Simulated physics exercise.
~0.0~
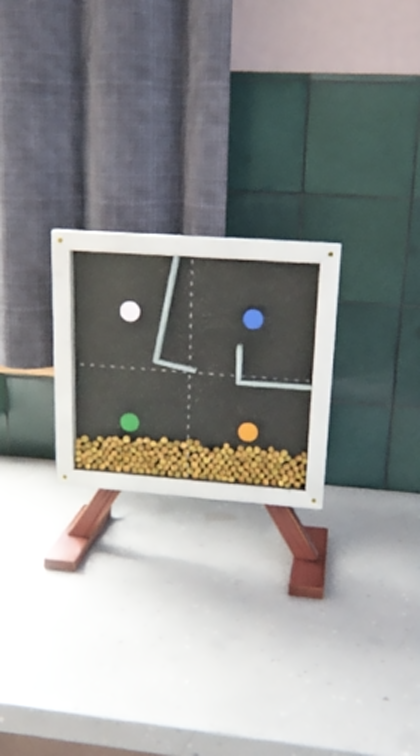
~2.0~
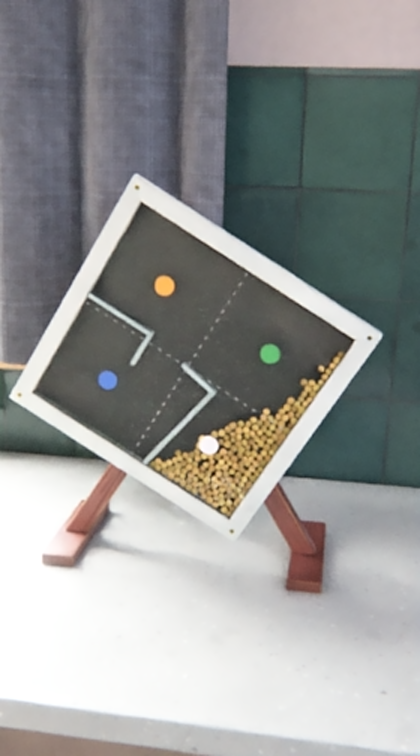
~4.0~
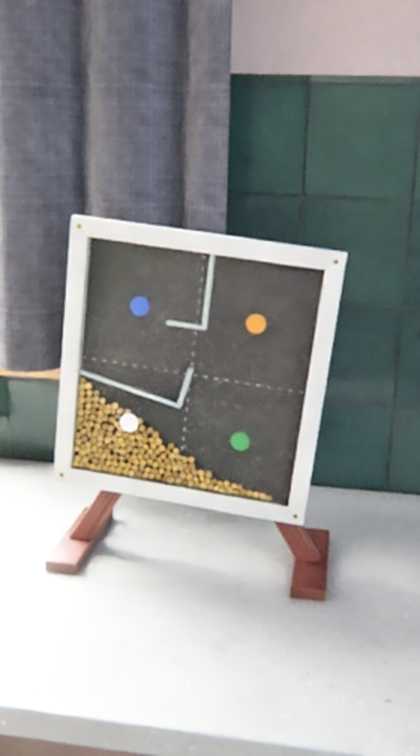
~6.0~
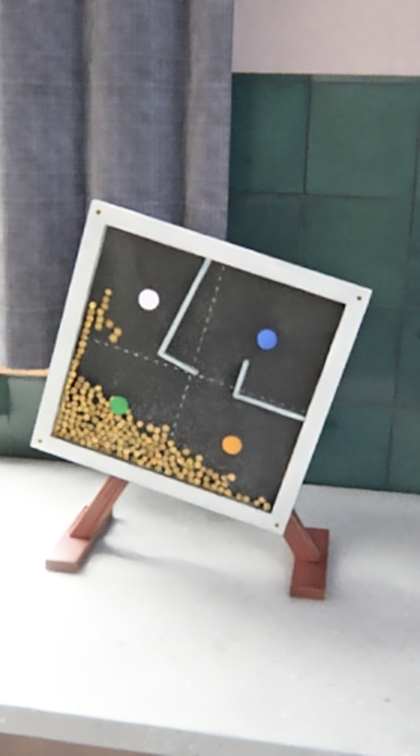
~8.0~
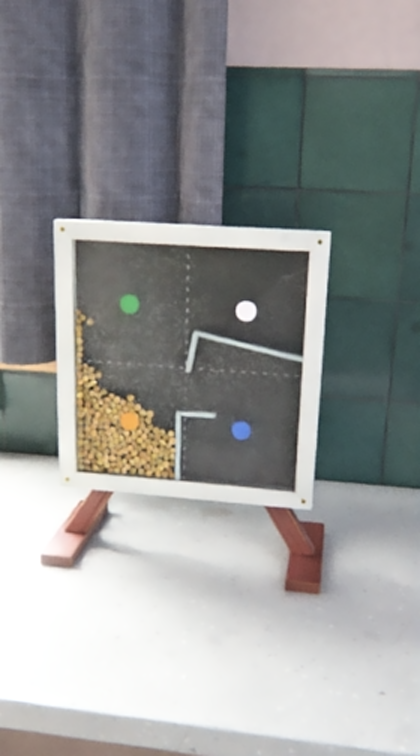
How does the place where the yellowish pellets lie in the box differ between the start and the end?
At the start the pellets lie in a fairly even layer along the bottom of the box. At the end they are heaped against the left side around the orange dot, so their middle is further left and higher up.
